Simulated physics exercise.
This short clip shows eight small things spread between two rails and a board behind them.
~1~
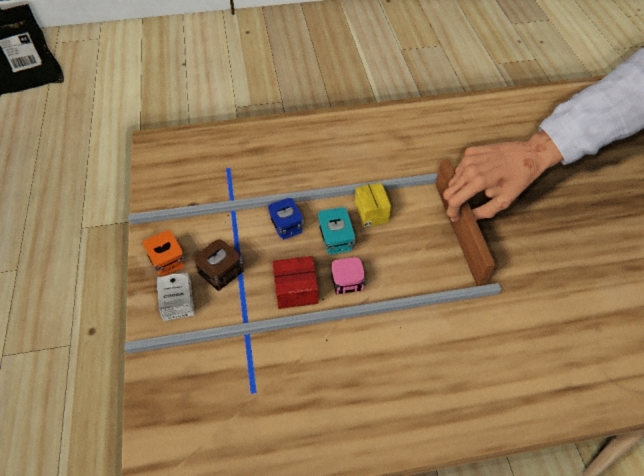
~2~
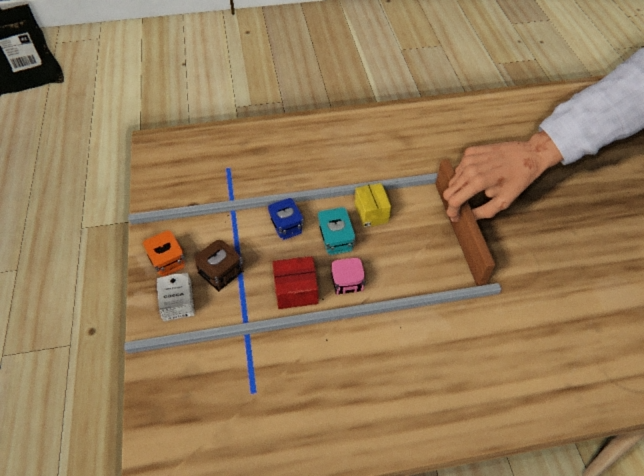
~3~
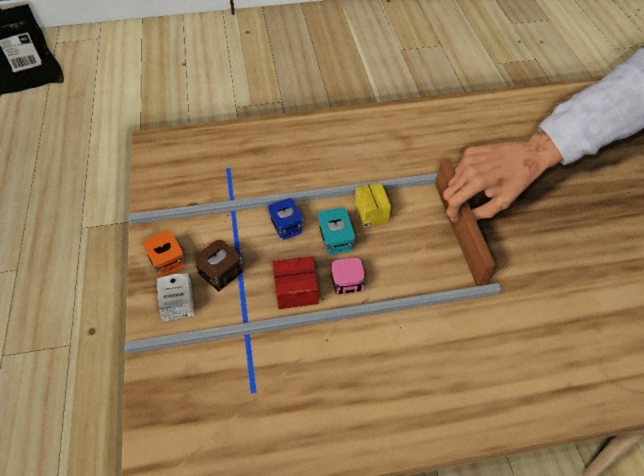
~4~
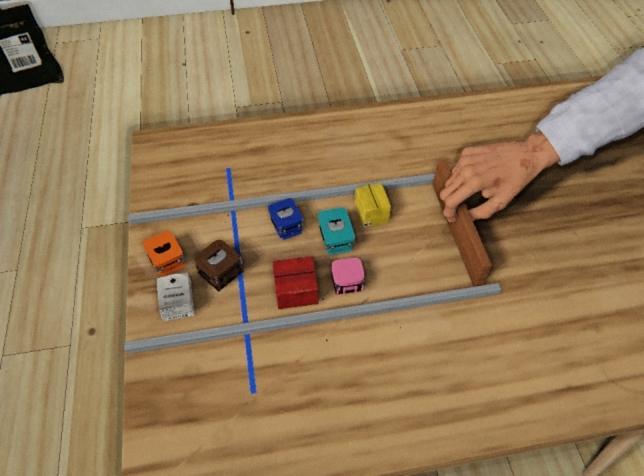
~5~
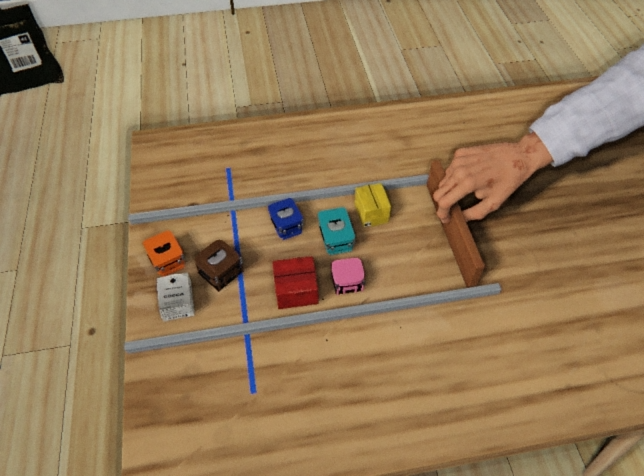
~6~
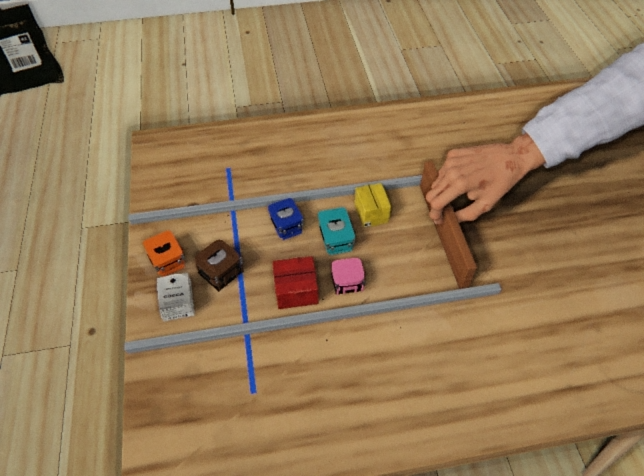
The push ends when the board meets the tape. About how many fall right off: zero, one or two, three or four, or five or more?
There will be no losses over the edge.
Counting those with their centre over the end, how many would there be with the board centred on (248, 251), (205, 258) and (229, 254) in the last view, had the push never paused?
In order, that gives 0, then 1, then 0.
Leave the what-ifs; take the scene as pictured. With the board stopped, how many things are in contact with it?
It touches 3.
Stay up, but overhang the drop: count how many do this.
Count: 0.
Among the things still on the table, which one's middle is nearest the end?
Result - the white box.
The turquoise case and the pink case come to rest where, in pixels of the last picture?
Positions - first (213, 254), then (228, 296).
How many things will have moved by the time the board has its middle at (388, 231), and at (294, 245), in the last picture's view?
At the first place 1, at the second 5.
Soon after, none off yet; orange case at rest near (165, 254); white box at rest near (176, 297); brown case at rest near (219, 265).
In the end, the number that fall off is zero.
